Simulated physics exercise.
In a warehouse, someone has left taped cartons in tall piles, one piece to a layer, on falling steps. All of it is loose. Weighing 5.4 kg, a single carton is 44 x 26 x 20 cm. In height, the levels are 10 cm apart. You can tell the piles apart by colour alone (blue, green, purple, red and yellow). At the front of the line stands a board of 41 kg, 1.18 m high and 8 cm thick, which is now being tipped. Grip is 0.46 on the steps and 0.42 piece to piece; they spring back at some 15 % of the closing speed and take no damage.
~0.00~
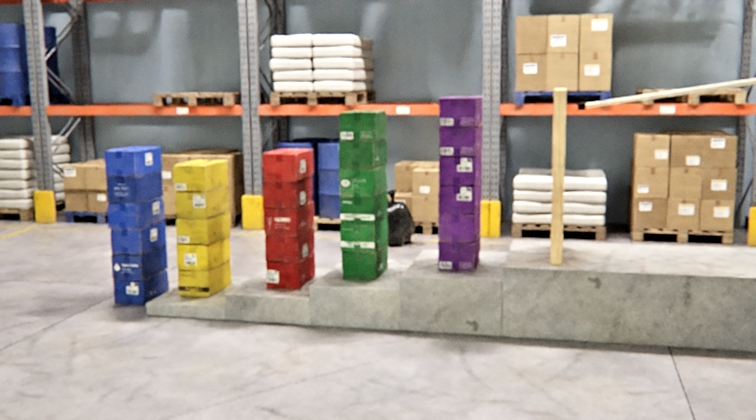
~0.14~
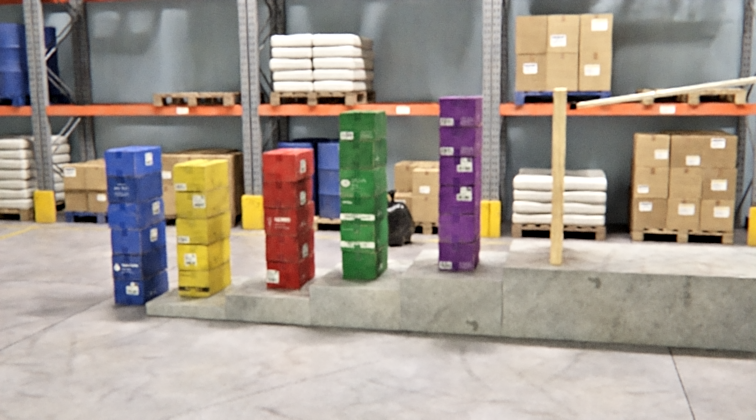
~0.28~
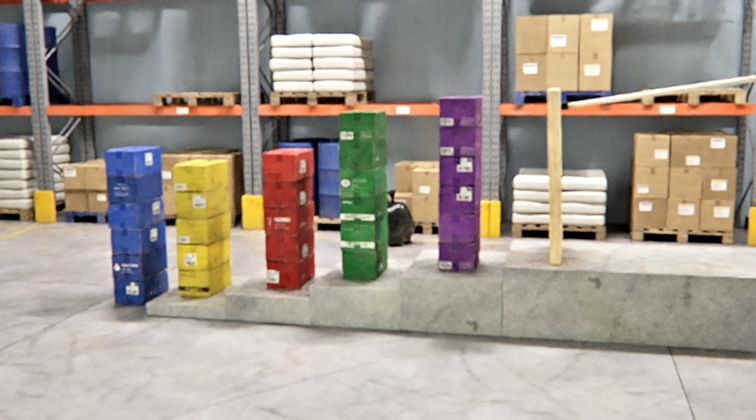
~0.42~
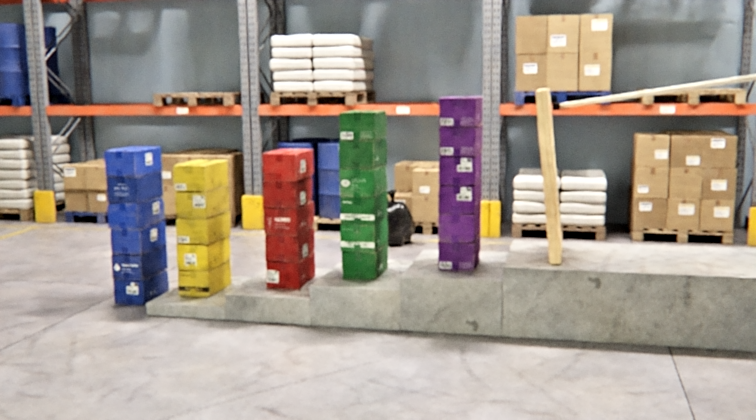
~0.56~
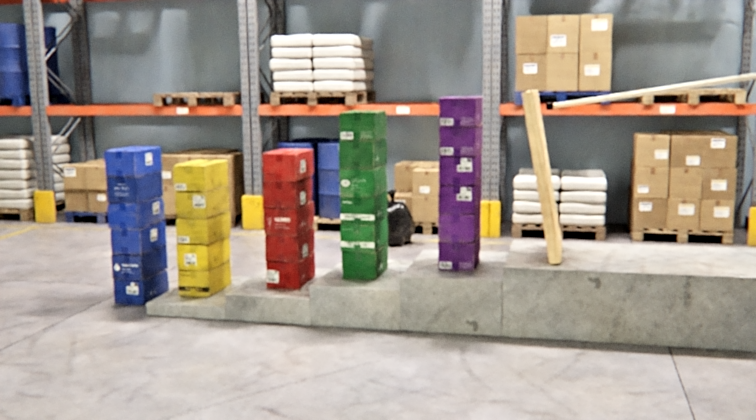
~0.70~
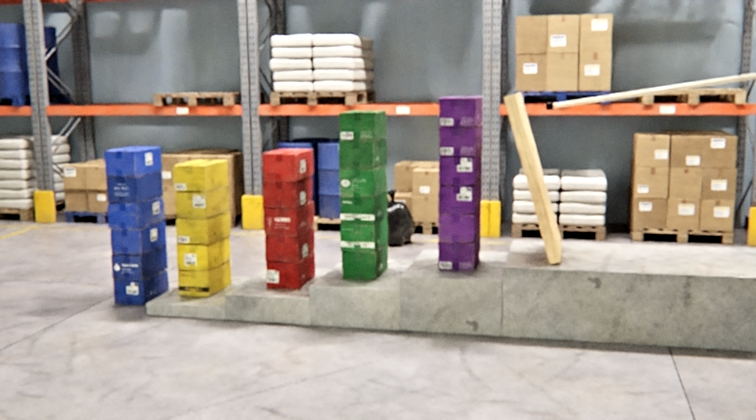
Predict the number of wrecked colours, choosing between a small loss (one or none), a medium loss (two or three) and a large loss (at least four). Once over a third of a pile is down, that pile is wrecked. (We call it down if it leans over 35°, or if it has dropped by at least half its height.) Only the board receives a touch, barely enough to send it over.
It is a large loss, at least four.
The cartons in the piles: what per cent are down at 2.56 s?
55 per cent.
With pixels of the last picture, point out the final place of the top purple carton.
Near pixel (246, 206).
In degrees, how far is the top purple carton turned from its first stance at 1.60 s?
I'd put it at roughly 25 degrees away from its starting angle.
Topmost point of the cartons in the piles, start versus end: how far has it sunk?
The top ends up some 60 cm lower.
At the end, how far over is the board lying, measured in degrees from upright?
The board settles some 80 degrees away from upright.
By 1.60 s, board 69° from upright; 5 of the 28 cartons down; top purple carton tilted 27°, 20 cm lower; top green carton tilted 12°.
By 2.56 s, board 80° from upright; 15 of the 28 cartons down; top purple carton tilted 66°, 49 cm lower; top red carton tilted 24°, 19 cm lower.
By 3.40 s, board 80° from upright; 25 of the 28 cartons down; top blue carton tilted 66°, 66 cm lower; top red carton tilted 60°, 61 cm lower.
When it is over (6.7 s), board 80° from upright; 25 of the 28 cartons down; top blue carton on its side; top green carton tilted 58°, 84 cm lower. Wrecked, blue, green, purple, red and yellow. In pixels of the last frame, middles, top green carton near (145, 229).
